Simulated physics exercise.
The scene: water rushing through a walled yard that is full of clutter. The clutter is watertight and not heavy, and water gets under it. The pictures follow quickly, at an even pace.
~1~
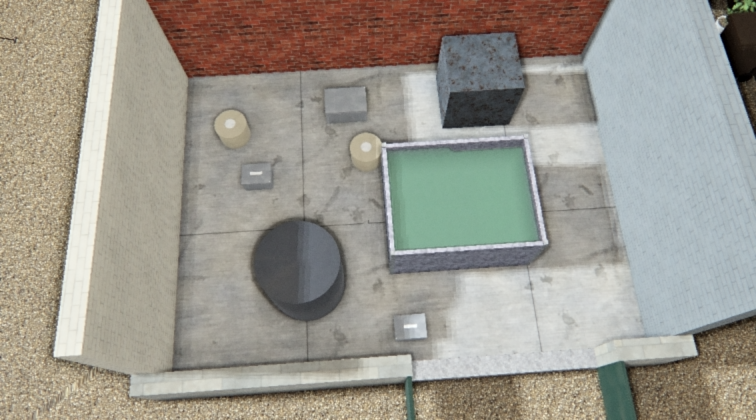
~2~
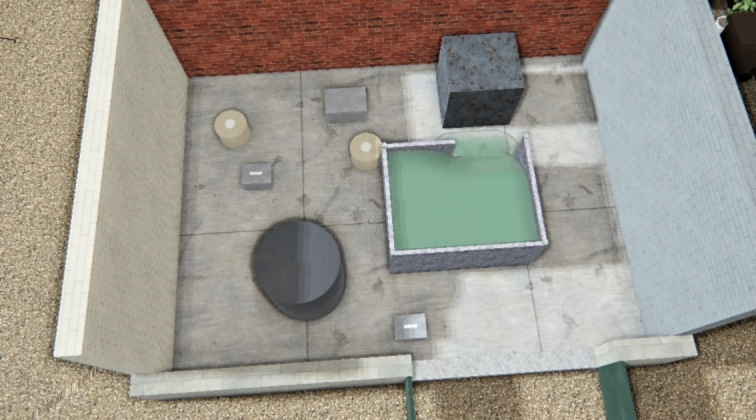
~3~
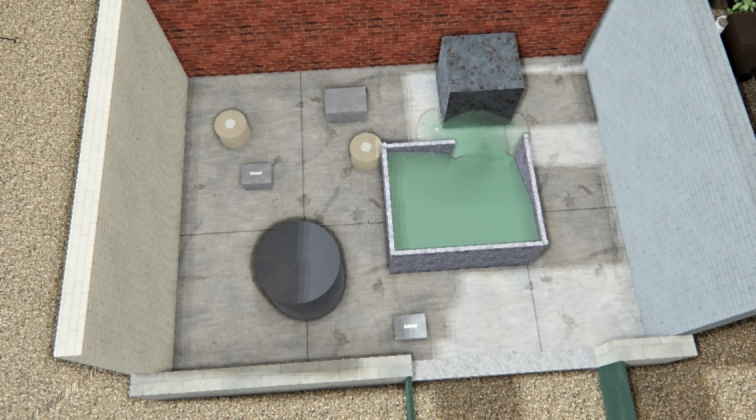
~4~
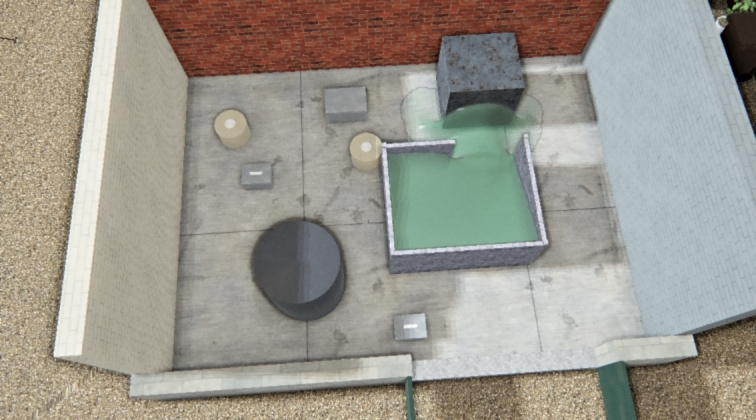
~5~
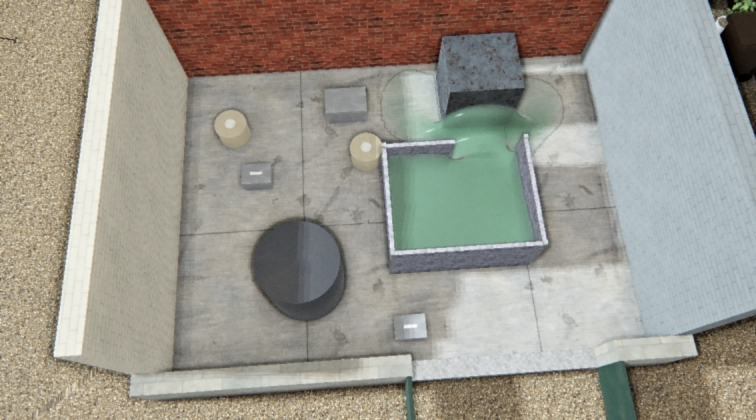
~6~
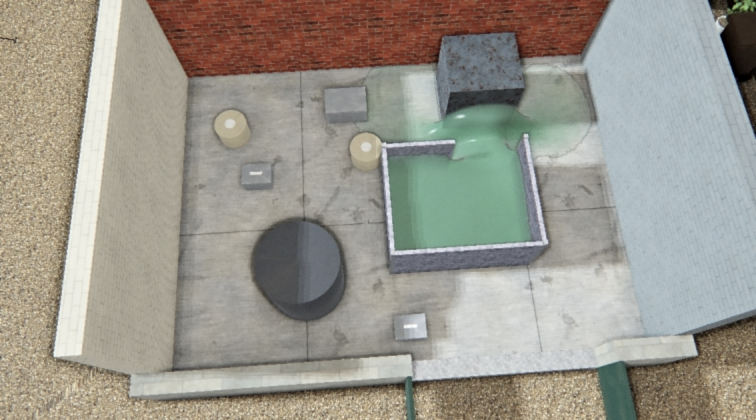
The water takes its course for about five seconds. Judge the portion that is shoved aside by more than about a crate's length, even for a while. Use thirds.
That comes to at least two thirds.
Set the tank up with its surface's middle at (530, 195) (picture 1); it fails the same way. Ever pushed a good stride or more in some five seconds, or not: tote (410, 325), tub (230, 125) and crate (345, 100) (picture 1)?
One after the other: Not that far, swept aside, shifted that much.
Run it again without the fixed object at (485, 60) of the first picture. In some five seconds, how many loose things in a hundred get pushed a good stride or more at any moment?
Near 80 in a hundred.
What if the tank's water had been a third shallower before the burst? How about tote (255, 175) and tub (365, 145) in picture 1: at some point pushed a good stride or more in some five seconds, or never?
One after the other: Shifted that much, moved that far.
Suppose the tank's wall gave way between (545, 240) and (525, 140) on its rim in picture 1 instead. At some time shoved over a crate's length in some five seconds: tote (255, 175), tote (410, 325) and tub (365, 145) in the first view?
One after the other: Under that, shifted that much, yes.
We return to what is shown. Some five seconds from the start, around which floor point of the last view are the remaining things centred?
Around (276, 282).
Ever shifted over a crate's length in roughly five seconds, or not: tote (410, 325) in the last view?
Answer: Under that.
A moment on, 0 of 5 are well off their spots; 0 afloat.
Next, 4 of 5 are well off their spots; 2 afloat.
Later, 3 of 5 are well off their spots; 4 afloat.
In the end, 4 of 5 are well off their spots, and 4 have been at some point; 4 afloat.
